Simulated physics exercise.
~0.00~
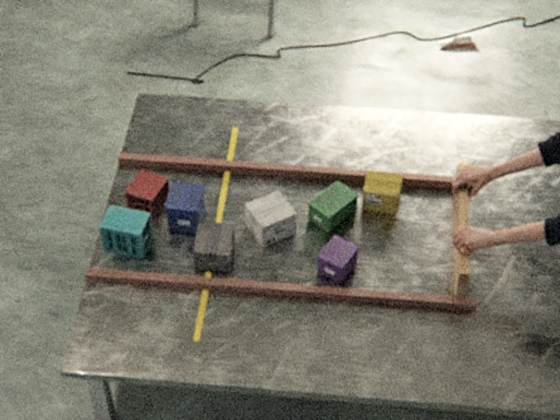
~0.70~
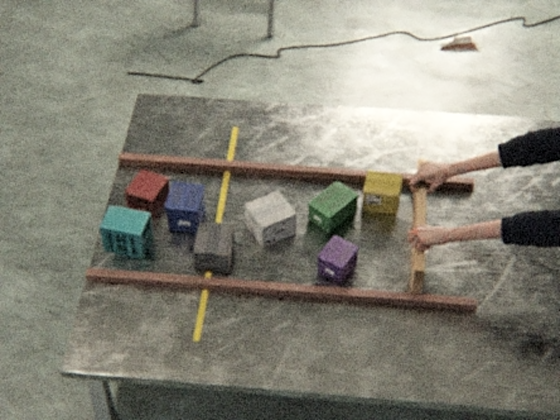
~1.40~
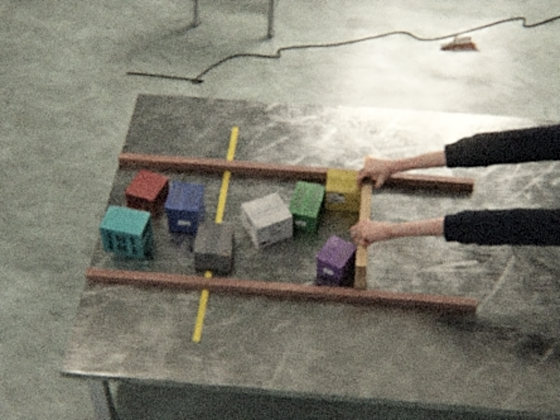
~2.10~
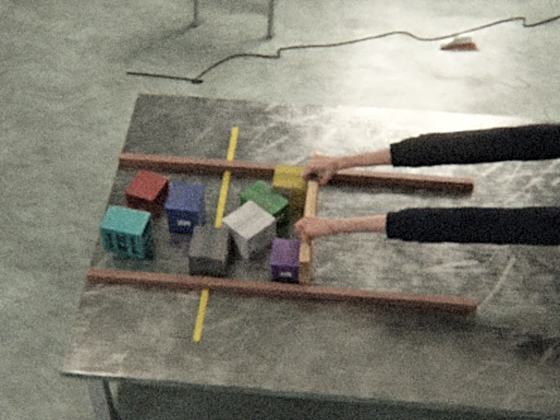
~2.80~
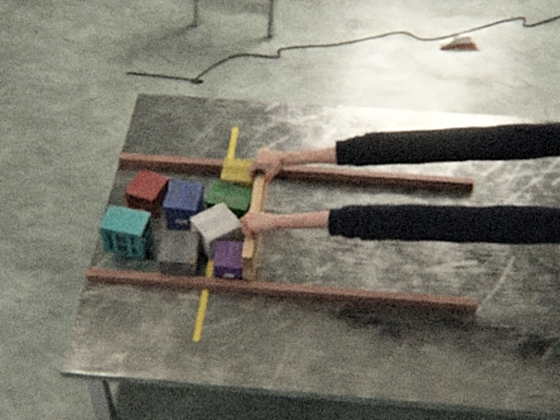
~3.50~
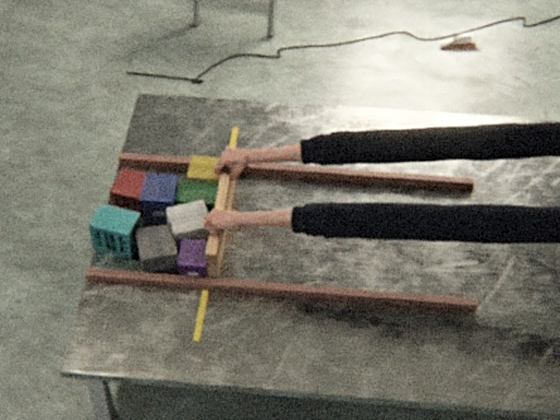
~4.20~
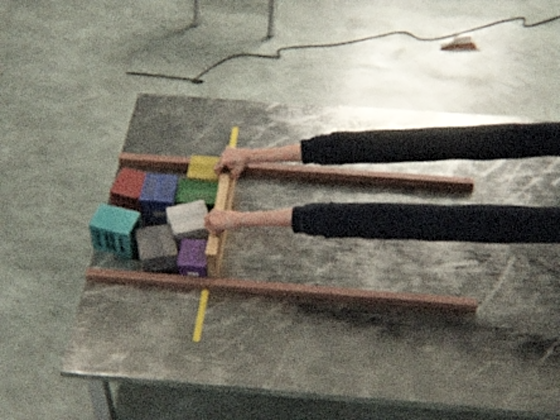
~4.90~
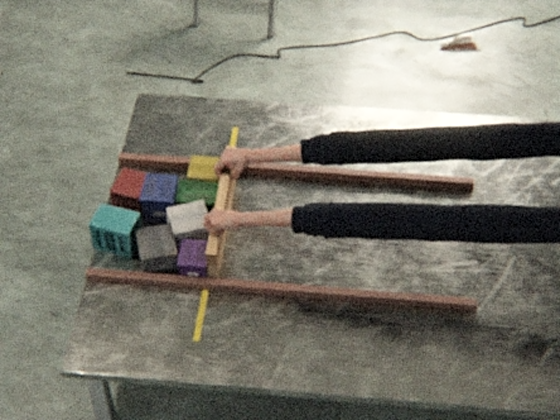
Two hands with dark sleeves grip an upright wooden plank at the right of a grey metal table, seen from above at an angle. Between two reddish-brown rails sit yellow, green, purple and white boxes, with grey, blue, red and turquoise ones farther left near a yellow tape strip. The hands slide the plank left, gathering the yellow, green and purple boxes, then the white one. The growing cluster presses into the grey, blue, red and turquoise boxes and shifts them left. The plank stops at the tape, and the packed boxes rest still, all on the table.
